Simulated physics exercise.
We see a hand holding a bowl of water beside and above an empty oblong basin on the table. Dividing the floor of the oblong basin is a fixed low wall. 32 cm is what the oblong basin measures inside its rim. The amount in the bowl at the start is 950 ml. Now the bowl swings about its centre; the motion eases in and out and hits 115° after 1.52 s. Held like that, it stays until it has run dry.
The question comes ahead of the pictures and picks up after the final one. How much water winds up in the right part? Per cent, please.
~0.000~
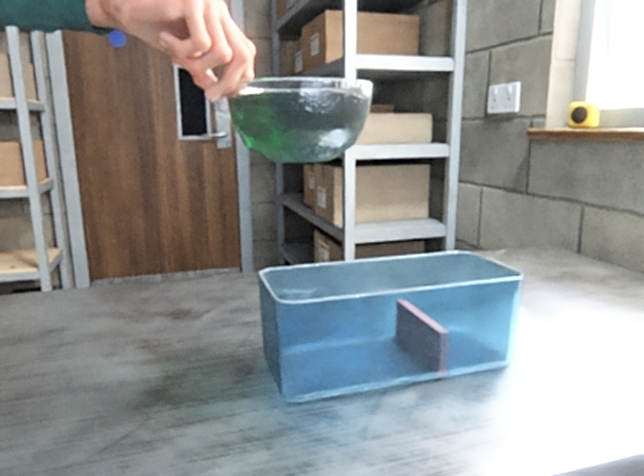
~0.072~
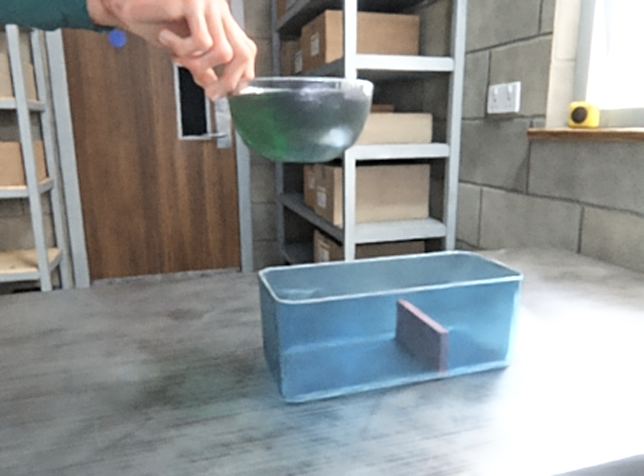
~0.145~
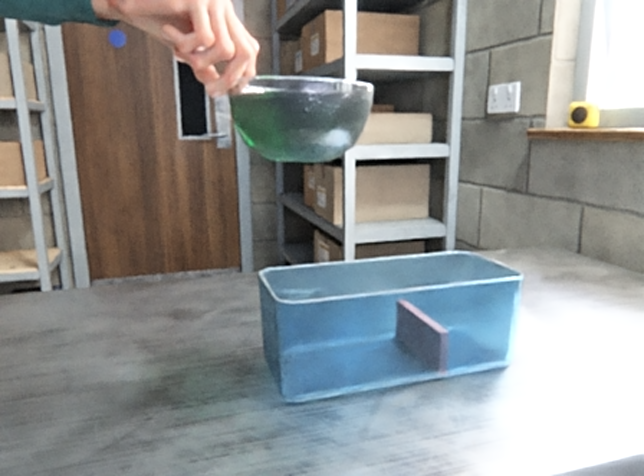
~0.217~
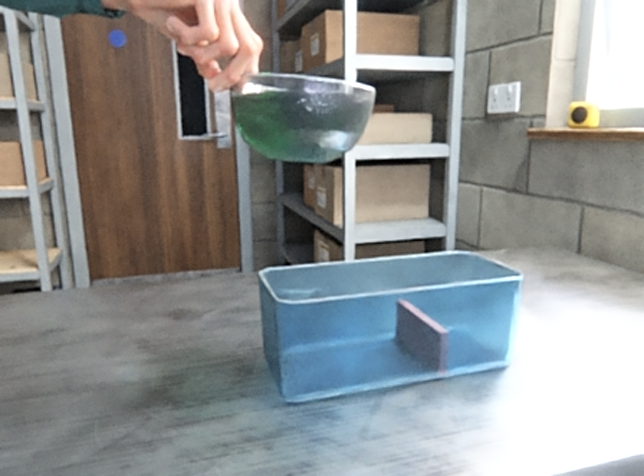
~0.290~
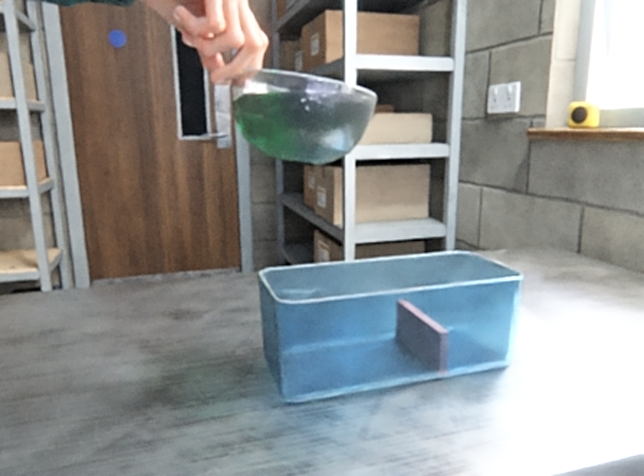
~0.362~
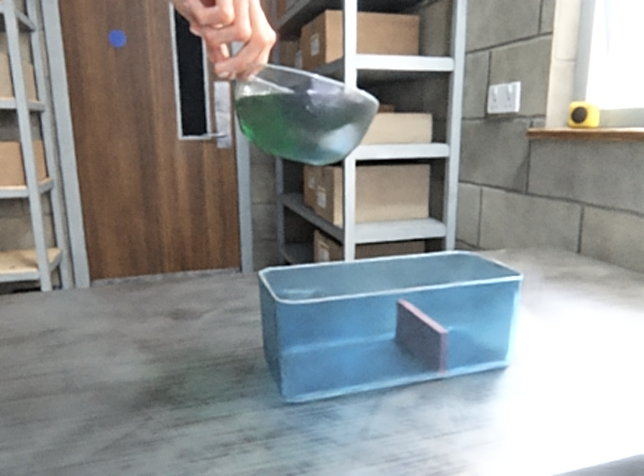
About 56 per cent.
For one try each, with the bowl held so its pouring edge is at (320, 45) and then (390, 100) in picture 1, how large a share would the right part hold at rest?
Try 1: 10 %; try 2: 75 %.
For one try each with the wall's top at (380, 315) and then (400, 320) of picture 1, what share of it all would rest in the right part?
90 % and 75 %.
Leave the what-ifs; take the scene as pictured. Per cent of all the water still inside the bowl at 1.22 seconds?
1 %.
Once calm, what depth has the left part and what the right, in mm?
Left about 16 mm, right about 42 mm.
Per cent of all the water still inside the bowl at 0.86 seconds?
At that time about 36 in a hundred parts are still held.
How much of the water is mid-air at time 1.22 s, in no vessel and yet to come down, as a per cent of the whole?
Roughly 6 per cent.
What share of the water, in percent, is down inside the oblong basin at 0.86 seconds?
About 28%.
After 0.86 s the tilt is 69° and 36 per cent is still to pour, 6 is left of the wall and 22 right of it.
After 1.22 s the tilt is 105° and 1 per cent is still to pour, 37 is left of the wall and 56 right of it.
After 1.61 s the tilt is 115° and 0 per cent is still to pour, 42 is left of the wall and 56 right of it.
After 2.02 s the tilt is 115° and 0 per cent is still to pour, 42 is left of the wall and 56 right of it.
In the end 42 per cent lies left of the wall, 56 right of it and 1 outside.
